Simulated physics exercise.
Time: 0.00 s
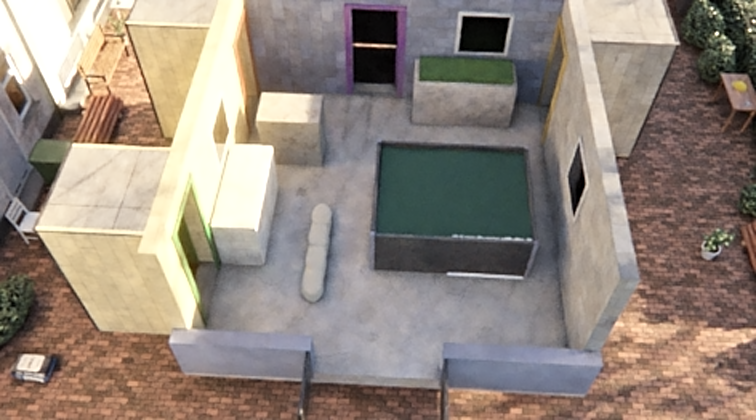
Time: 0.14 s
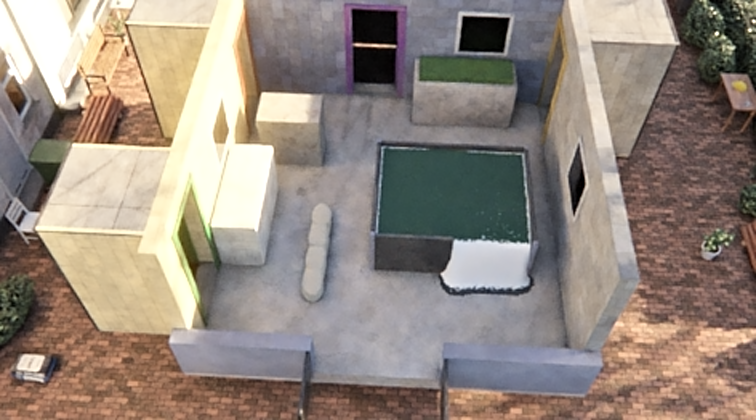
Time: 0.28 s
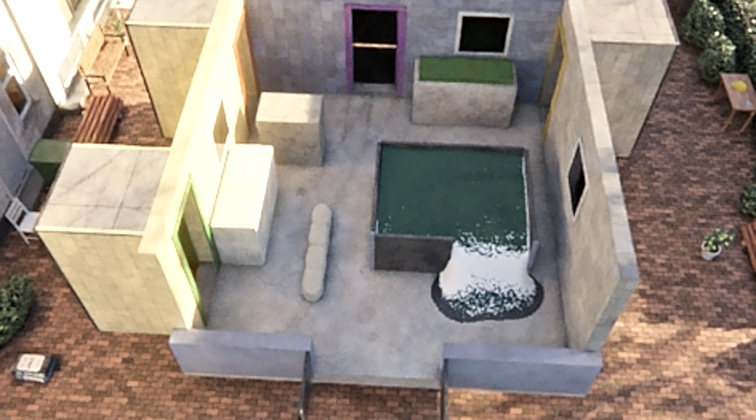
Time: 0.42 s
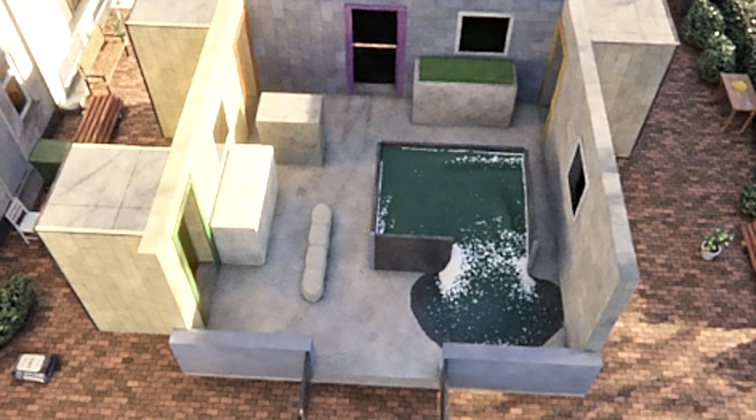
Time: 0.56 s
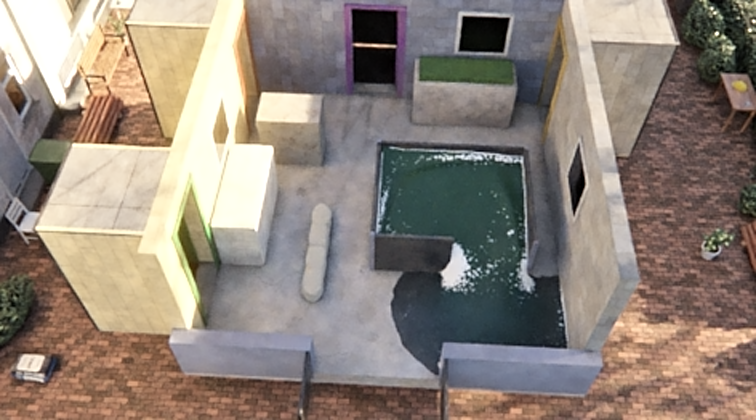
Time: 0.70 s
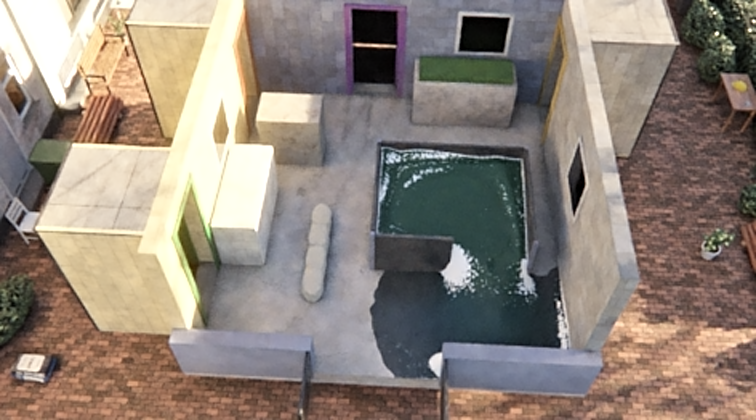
Water pours through a gap in the tank's front wall and spreads across the floor.
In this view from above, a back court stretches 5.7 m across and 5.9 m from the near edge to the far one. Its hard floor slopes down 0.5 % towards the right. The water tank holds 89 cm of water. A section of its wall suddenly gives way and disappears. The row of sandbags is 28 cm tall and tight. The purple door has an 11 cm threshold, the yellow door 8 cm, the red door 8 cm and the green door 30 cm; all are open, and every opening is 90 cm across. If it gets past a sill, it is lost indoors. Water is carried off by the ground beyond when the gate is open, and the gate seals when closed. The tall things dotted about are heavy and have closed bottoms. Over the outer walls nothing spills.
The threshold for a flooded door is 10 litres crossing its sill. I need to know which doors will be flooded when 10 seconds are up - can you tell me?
Sure: The purple door will stay unflooded, the yellow door will be flooded, the red door will be flooded, the green door will stay unflooded.
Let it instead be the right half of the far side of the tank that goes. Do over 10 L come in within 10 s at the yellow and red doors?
Short answer, against that limit: Yellow overshoots, red overshoots.
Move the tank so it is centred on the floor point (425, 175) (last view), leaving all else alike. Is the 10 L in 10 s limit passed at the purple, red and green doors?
Result - purple door does not exceed it, red door does not exceed it, green door does not exceed it.
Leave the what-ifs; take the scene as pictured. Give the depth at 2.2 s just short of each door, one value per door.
In centimetres - purple: 0, yellow: 0, red: 0, green: 0.
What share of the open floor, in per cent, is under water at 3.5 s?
Roughly 60 % of the floor.
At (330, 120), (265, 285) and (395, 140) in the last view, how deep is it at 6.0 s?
About 3, 13 and 7 cm respectively.
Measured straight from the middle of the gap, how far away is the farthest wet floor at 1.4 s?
3.4 m.
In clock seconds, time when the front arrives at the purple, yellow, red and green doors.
The front reaches purple at 4.0 s, yellow at 2.8 s, red at 4.0 s, green at 2.6 s.
After 1.4 s water covers 20 % of the floor and is deepest (76 cm) near (565, 372); purple door not reached, yellow door not reached, red door not reached, green door not reached.
After 2.2 s water covers 35 % of the floor and is deepest (56 cm) near (565, 372); purple door not reached, yellow door not reached, red door not reached, green door not reached.
After 3.5 s water covers 60 % of the floor and is deepest (40 cm) near (507, 106); purple door not reached, yellow door 9 cm at the sill, 0 L in, red door not reached, green door 23 cm at the sill, 2 L in.
After 6.0 s water covers 90 % of the floor and is deepest (27 cm) near (229, 273); purple door 11 cm at the sill, 1 L in, yellow door 18 cm at the sill, 143 L in, red door 4 cm at the sill, 0 L in, green door 22 cm at the sill, 3 L in.
After 10.0 s water covers 95 % of the floor and is deepest (18 cm) near (239, 181); purple door 13 cm at the sill, 4 L in, yellow door 13 cm at the sill, 249 L in, red door 11 cm at the sill, 27 L in, green door 11 cm at the sill, 3 L in.
